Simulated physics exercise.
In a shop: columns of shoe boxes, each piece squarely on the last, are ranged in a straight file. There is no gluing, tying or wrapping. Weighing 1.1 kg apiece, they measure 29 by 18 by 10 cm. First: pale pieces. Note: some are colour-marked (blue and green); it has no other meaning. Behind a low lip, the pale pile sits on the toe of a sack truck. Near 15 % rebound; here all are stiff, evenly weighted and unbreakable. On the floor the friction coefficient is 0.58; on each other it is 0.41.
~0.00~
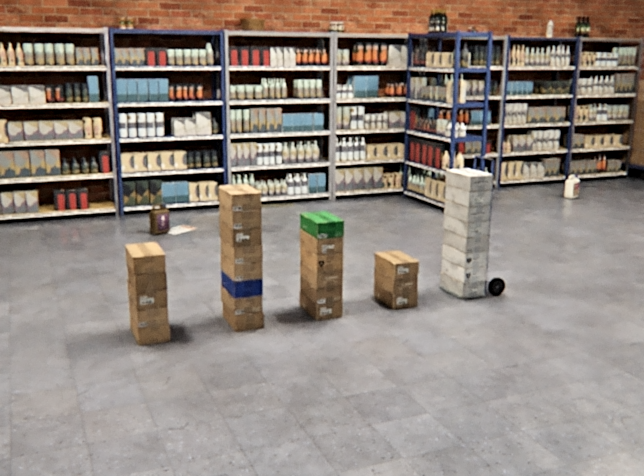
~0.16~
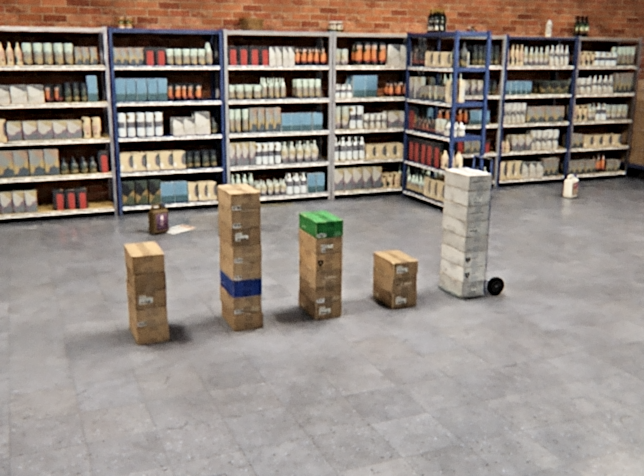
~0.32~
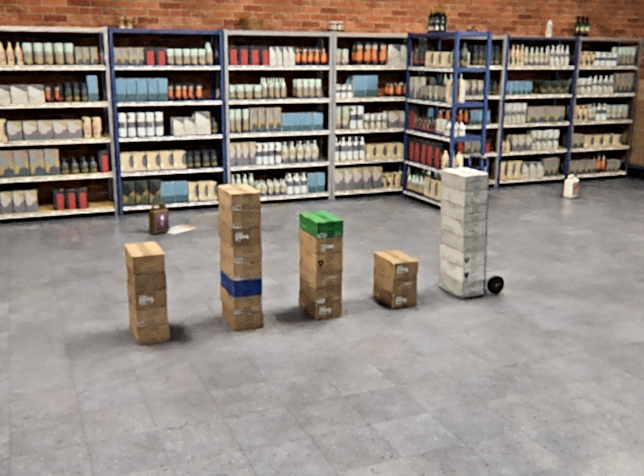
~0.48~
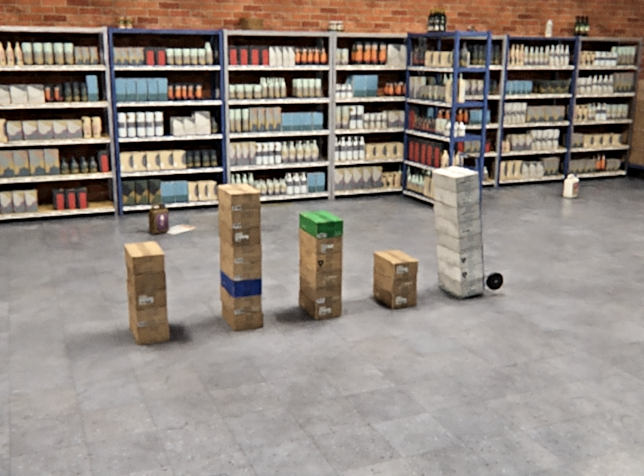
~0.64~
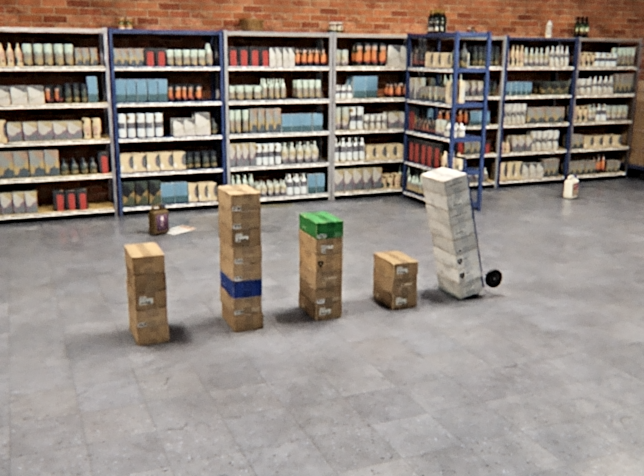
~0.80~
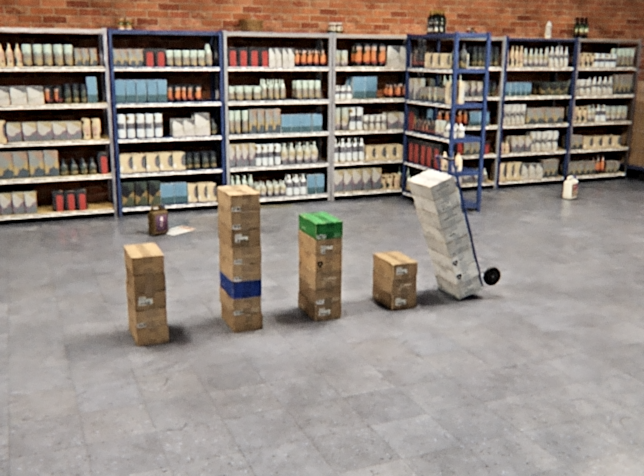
Tall pale stack of boxes on a sack truck tilting gradually to the left beside four still brown box stacks.
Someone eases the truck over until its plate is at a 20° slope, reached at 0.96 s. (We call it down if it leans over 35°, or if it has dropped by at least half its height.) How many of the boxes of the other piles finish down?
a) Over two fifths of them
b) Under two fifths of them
Under two fifths of them (b).
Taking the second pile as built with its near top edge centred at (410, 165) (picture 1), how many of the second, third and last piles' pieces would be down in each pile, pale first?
The tally would be second 9, then third 5, then last 4.
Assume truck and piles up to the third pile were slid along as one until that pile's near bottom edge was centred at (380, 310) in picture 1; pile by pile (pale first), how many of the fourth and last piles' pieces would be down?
Then fourth pile 0 and last pile 0.
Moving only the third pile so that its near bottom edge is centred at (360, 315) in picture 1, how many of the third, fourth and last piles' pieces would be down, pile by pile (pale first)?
The third pile ends with 4 down, the fourth with 0, the last with 0.
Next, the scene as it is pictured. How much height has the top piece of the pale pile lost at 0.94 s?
The top piece is some 5 centimetres lower than at the start.
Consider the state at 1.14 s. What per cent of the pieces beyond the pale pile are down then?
By that time it is 0 percent.
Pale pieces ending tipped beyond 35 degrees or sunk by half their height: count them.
The answer is 7 pale pieces.
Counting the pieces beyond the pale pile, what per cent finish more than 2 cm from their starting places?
The shifted ones make up 20 per cent.
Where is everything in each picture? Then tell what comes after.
In the first frame (places mark the middle of the side facing us), truck frame 0° forward; green box (331, 230); blue box (249, 289); the rest undisturbed.
In the second frame, truck frame 0° forward; green box (330, 229).
In the third frame, truck frame 2° forward; green box (330, 229).
In the fourth frame, truck frame 7° forward, top of the pale pile leaning 7°; green box (330, 229); the rest undisturbed.
In the fifth frame, truck frame (468, 185) 13° forward, top of the pale pile leaning 13°; green box (330, 230); the rest undisturbed.
In the sixth frame, truck frame (459, 186) 18° forward, top of the pale pile leaning 20°; green box (330, 231); blue box (247, 290); the rest undisturbed.
After 0.94 s, 0 of the pale pile down; none of the 22 other boxes down.
After 1.14 s, 7 of the pale pile down; none of the 22 other boxes down.
After 1.36 s, 7 of the pale pile down; none of the 22 other boxes down, 6 disturbed.
At rest (2.0 s), 7 of the pale pile down; none of the 22 other boxes down, 8 disturbed; green box shifted 12 mm; blue box unmoved. That is 0 per cent. As the last picture would show them, middles, green box near (319, 226), blue box near (240, 283).
